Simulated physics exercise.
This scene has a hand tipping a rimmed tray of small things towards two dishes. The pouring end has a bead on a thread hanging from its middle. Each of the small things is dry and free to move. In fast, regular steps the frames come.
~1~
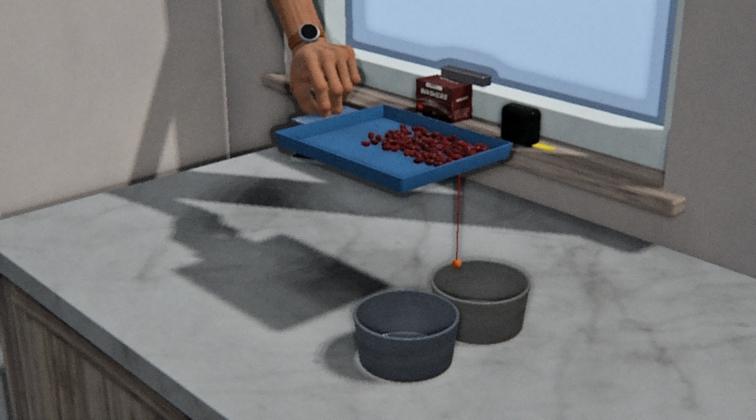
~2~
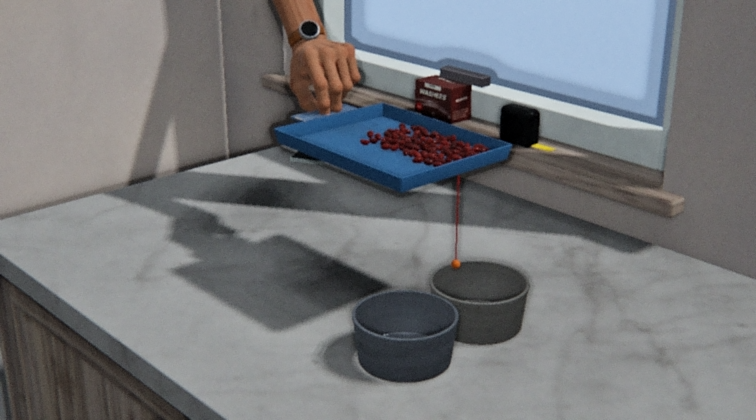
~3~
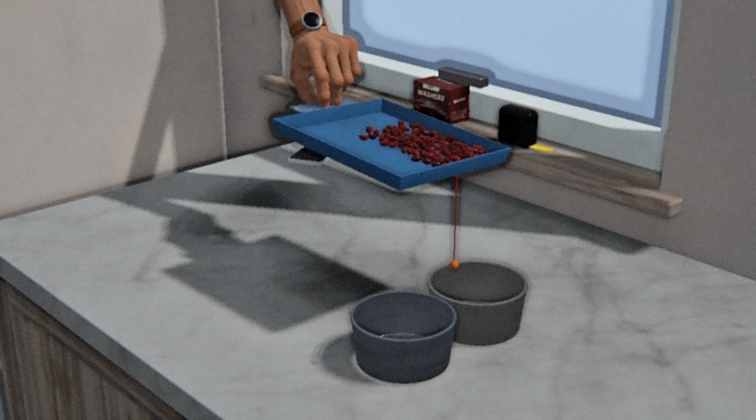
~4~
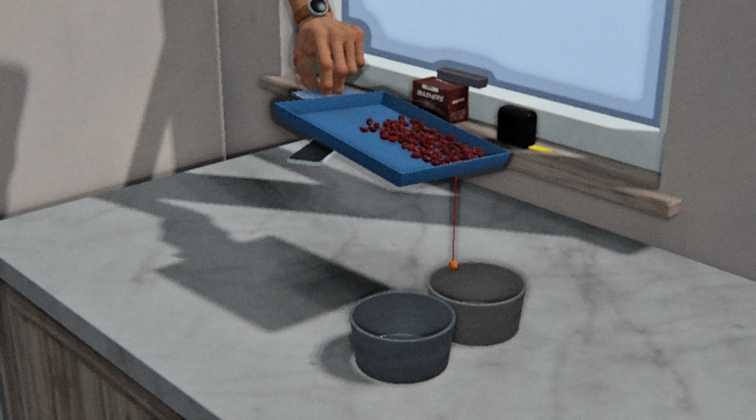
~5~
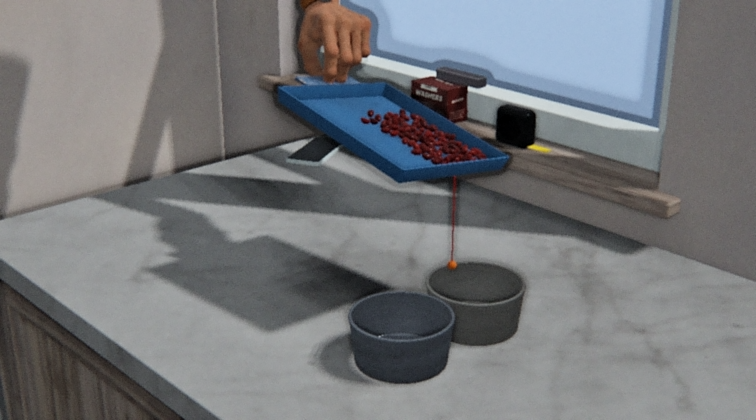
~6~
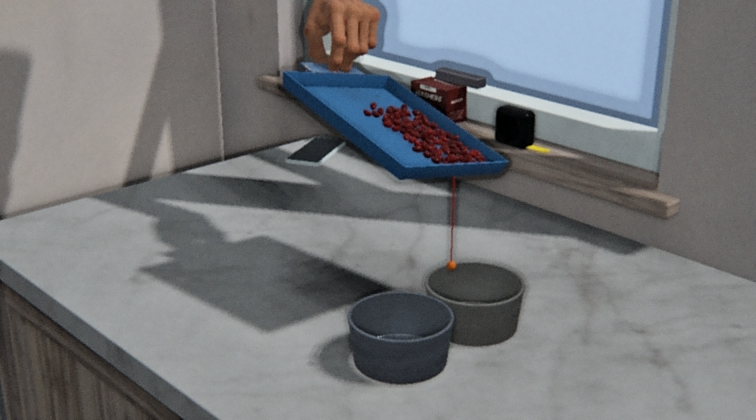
A hand slowly raised its end of a blue tray of red beans above two dark dishes on a marble counter, tilting it more steeply while the beans barely shifted.
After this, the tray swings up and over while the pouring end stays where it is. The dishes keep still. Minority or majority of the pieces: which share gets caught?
Pretty clear the dishes gather a lesser part of what falls.
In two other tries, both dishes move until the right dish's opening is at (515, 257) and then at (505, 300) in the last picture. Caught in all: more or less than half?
The first place gets the greater share, the second a lesser share.
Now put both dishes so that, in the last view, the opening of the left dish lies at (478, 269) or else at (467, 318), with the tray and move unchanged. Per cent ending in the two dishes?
In the first position around 90 percent, in the second around 10 percent.
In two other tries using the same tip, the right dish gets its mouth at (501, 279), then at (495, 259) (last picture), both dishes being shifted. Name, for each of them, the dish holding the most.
Place 1: The one on the right side; place 2: The one on the right side.
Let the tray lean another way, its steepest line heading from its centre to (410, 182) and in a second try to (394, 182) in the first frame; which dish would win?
For the first place it's the left-side dish, for the second the left-side dish.
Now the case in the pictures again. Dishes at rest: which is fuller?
It turns out to be the right-positioned one.
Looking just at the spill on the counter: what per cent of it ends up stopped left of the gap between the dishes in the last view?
Close to 10 per cent.
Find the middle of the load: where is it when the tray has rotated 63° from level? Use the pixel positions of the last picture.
About (456, 136).
Soon, tray tipped steeply; all on the tray.
A while on, tray tipped right over; nearly all on the tray; a small part outside both; a stray few in the air.
Towards the end, tray tipped past a quarter turn; about a quarter in the right dish; most outside both.
Finally, tray tipped past a quarter turn; none in the left dish; about a quarter in the right dish; most outside both.
